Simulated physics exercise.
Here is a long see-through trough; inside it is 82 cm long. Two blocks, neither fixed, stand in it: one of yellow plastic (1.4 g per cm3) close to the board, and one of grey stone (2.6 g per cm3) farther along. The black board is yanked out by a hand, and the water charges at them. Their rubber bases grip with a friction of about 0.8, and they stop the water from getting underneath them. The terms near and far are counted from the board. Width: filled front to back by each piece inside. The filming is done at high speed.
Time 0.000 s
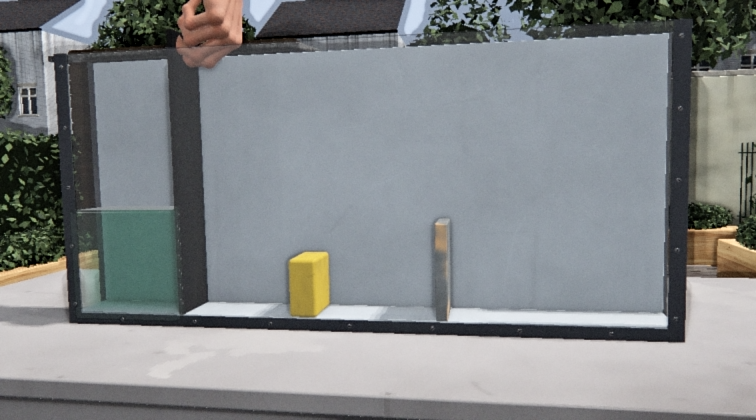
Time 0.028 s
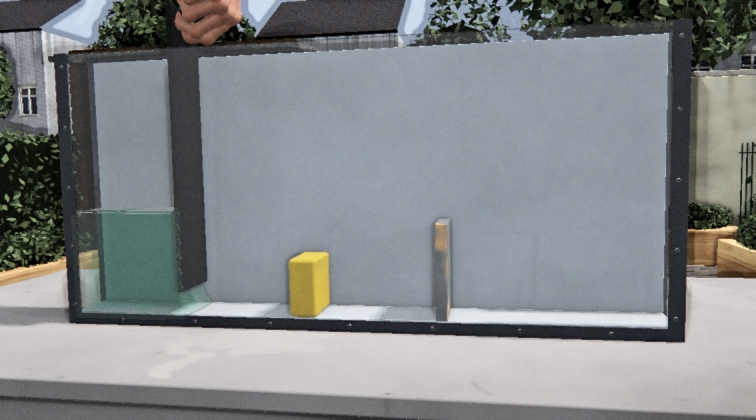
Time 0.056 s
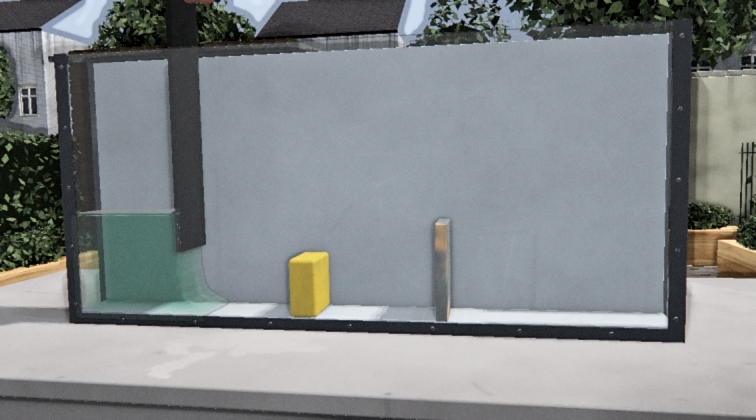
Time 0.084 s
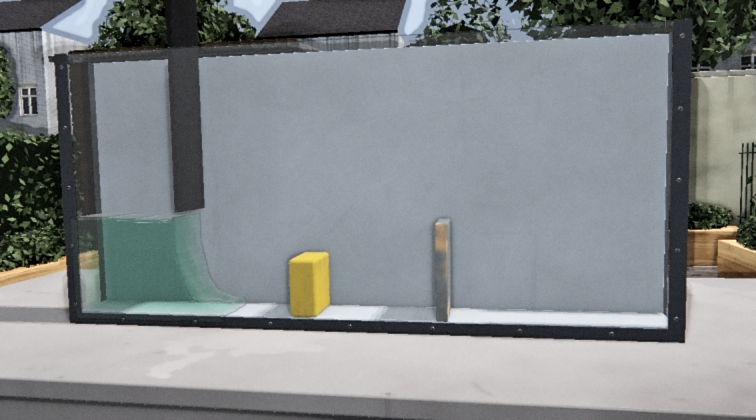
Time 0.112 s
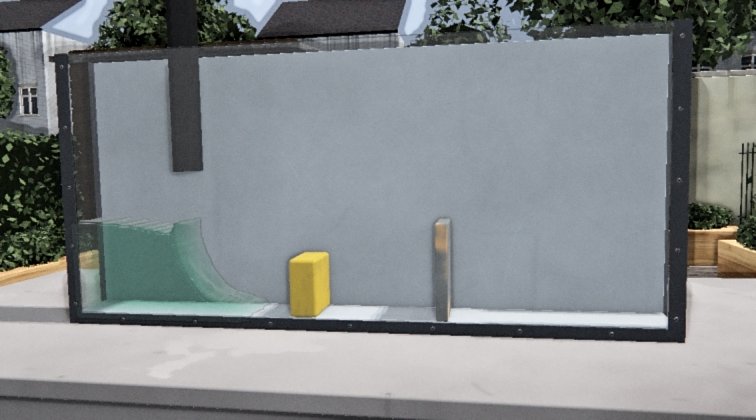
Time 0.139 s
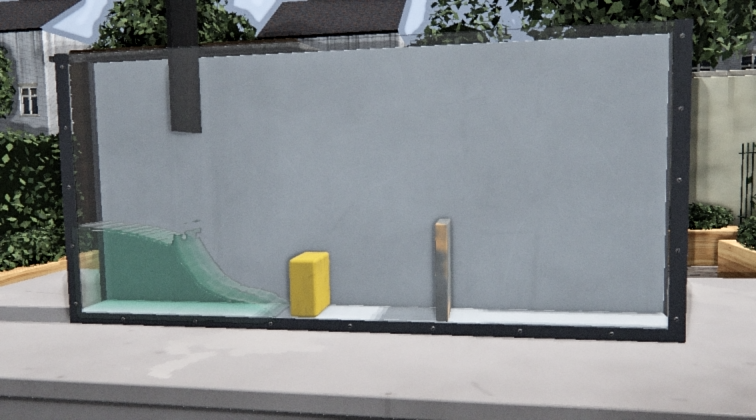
A hand at the top left grips a black board in a long clear trough on a pale ledge outdoors, seen from the side with houses and greenery behind. Green-tinted water stands left of the board, with a yellow block and a thinner, taller greyish block to the right. The hand pulls the board upward, and the water slumps and spreads rightward along the floor toward the yellow block.
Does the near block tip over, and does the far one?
As I see it, the first block will go down. The second will go down.
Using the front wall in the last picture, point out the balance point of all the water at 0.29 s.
Near (191, 287).
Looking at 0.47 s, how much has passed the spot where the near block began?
Close to 38 percent of it.
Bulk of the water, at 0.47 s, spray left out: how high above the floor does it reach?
Peak height: Approx. 17.5 cm.
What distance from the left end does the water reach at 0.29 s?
By then it's made it to close to 36 cm from the left end.
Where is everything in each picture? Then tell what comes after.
In the first frame, the water tops out at (83, 212) by the left wall; its leading edge has got to (178, 312); the board ends at (181, 313); the near block's top is at (301, 263); the far block's top is at (441, 229).
In the second frame, the water tops out at (83, 213) by the left wall; its leading edge has got to (188, 312); the board ends at (180, 290).
In the third frame, the water tops out at (84, 215) by the left wall; its leading edge has got to (204, 313); the board ends at (178, 251).
In the fourth frame, the water tops out at (84, 219) by the left wall; its leading edge has got to (225, 313); the board ends at (177, 211).
In the fifth frame, the water tops out at (84, 224) by the left wall; its leading edge has got to (248, 314); the board ends at (175, 170).
In the sixth frame, the water tops out at (85, 229) by the left wall; its leading edge has got to (272, 315); the board ends at (173, 129); the near block's top is at (301, 263); the far block's top is at (441, 229).
By 0.29 s the front has run 36 cm from the left wall, the near block leans 7° and the far block is upright.
By 0.47 s the near block lies flat and the far block is upright.
By 0.75 s the near block lies flat and the far block leans 75°.
At rest the near block lies flat and the far block lies flat; 25 per cent of the water is past where the far block first stood.
